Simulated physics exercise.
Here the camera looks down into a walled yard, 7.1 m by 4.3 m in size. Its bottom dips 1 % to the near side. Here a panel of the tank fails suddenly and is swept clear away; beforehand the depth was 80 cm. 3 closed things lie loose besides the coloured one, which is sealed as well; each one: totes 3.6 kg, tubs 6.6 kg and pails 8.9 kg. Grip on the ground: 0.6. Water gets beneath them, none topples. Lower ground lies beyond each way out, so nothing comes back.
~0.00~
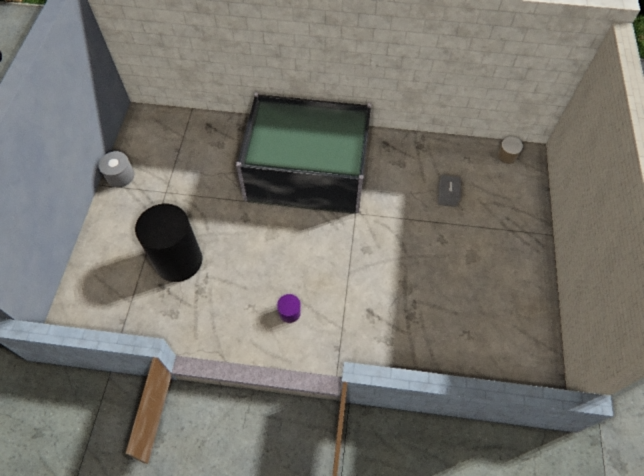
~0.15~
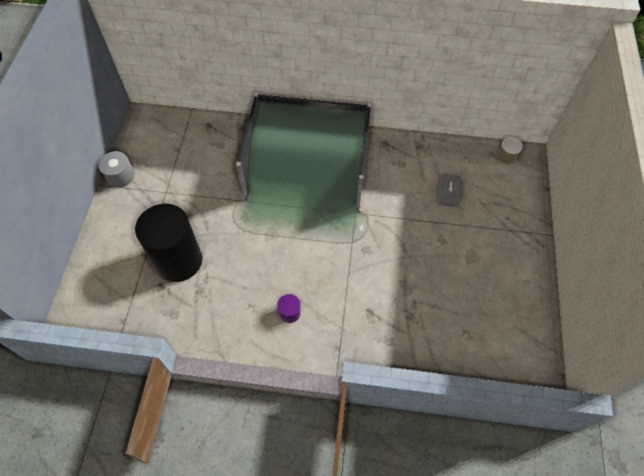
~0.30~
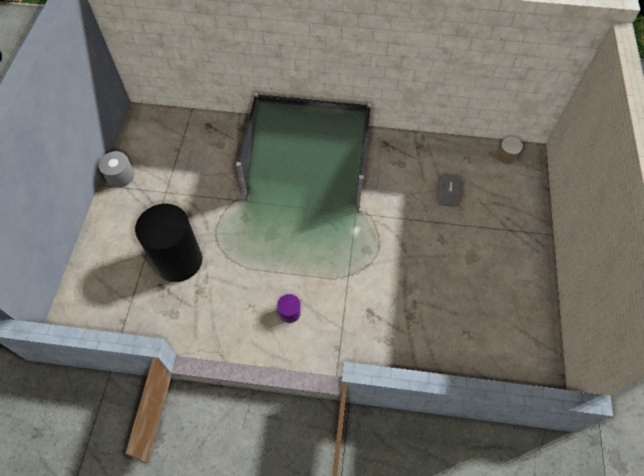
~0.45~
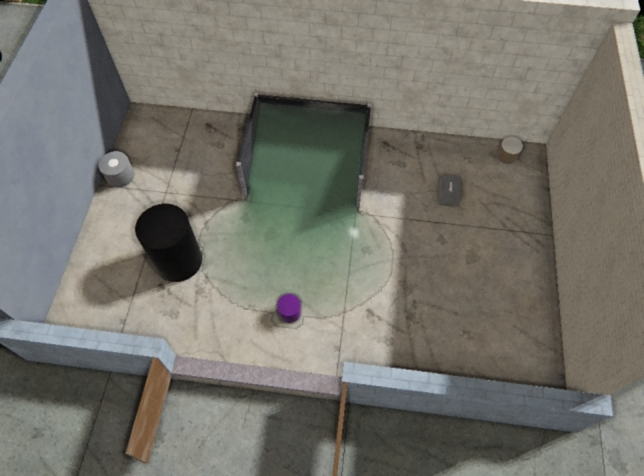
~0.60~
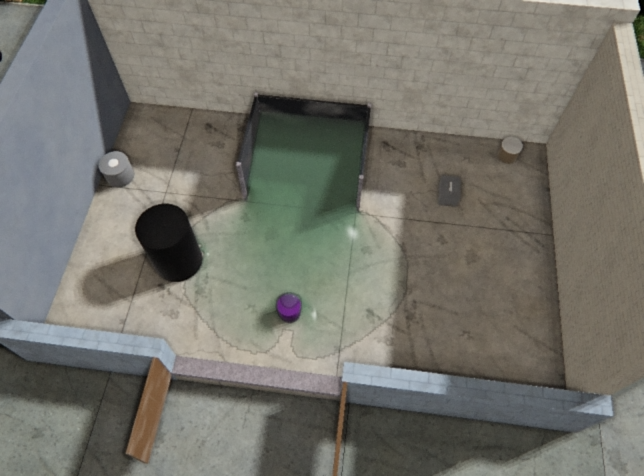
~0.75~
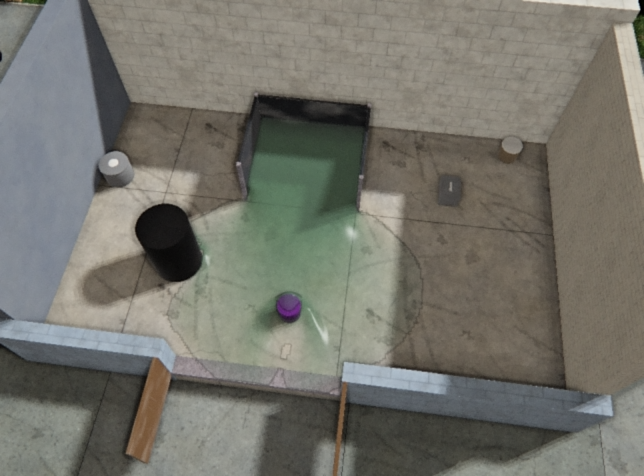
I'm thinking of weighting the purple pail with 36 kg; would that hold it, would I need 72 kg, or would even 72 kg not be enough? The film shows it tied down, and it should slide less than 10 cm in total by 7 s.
Heavy is a must.
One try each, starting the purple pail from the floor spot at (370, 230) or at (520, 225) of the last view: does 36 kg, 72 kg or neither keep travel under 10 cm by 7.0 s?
In that order: The lighter suffices; the lighter suffices.
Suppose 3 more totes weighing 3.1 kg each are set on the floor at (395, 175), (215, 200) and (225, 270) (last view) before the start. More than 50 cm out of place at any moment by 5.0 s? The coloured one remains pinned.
In order: Not as far, then not as far, then farther.
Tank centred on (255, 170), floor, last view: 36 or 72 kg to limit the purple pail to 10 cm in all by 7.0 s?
Then, in short, only the heavier one works.
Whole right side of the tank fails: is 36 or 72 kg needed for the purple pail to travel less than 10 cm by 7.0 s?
Then, in short, the smaller is plenty.
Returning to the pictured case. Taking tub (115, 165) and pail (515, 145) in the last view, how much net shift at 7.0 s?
Shift from start, in order: 30 cm; 0 cm.
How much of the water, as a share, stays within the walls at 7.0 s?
48 %.
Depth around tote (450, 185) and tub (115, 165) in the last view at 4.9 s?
Depths: Near 2 cm, then near 3 cm.
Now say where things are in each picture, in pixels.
The purple pail at (289, 305), on the bottom; 2.2 m2 under water; 0 of 4 have shifted, in the first picture.
The purple pail at (289, 305) rests on the ground; water covers 3.3 m2; 0 of 4 have shifted, in the second picture.
The purple pail at (289, 305), on the bottom; water covers 4.7 m2; 0 of 4 have shifted, in the third picture.
The purple pail at (289, 305) rests on the ground; water covers 6.5 m2; 0 of 4 have shifted, in the fourth picture.
The purple pail at (289, 305), on the bottom; water covers 8.3 m2; 0 of 4 have shifted, in the fifth picture.
The purple pail at (289, 305), on the bottom; 10.3 m2 under water; 0 of 4 have shifted, in the sixth picture.
After 1.4 s the purple pail would be 43 cm from its start with 36 kg and 0 cm from its start with 72 kg; 18 cm of water round it then.
After 3.1 s the purple pail would be 67 cm from its start with 36 kg and 0 cm from its start with 72 kg; 5 cm of water round it then.
After 4.9 s the purple pail would be 67 cm from its start with 36 kg and 0 cm from its start with 72 kg; 3 cm of water round it then.
After 7.0 s the purple pail would be 67 cm from its start with 36 kg and 0 cm from its start with 72 kg; 2 cm of water round it then.
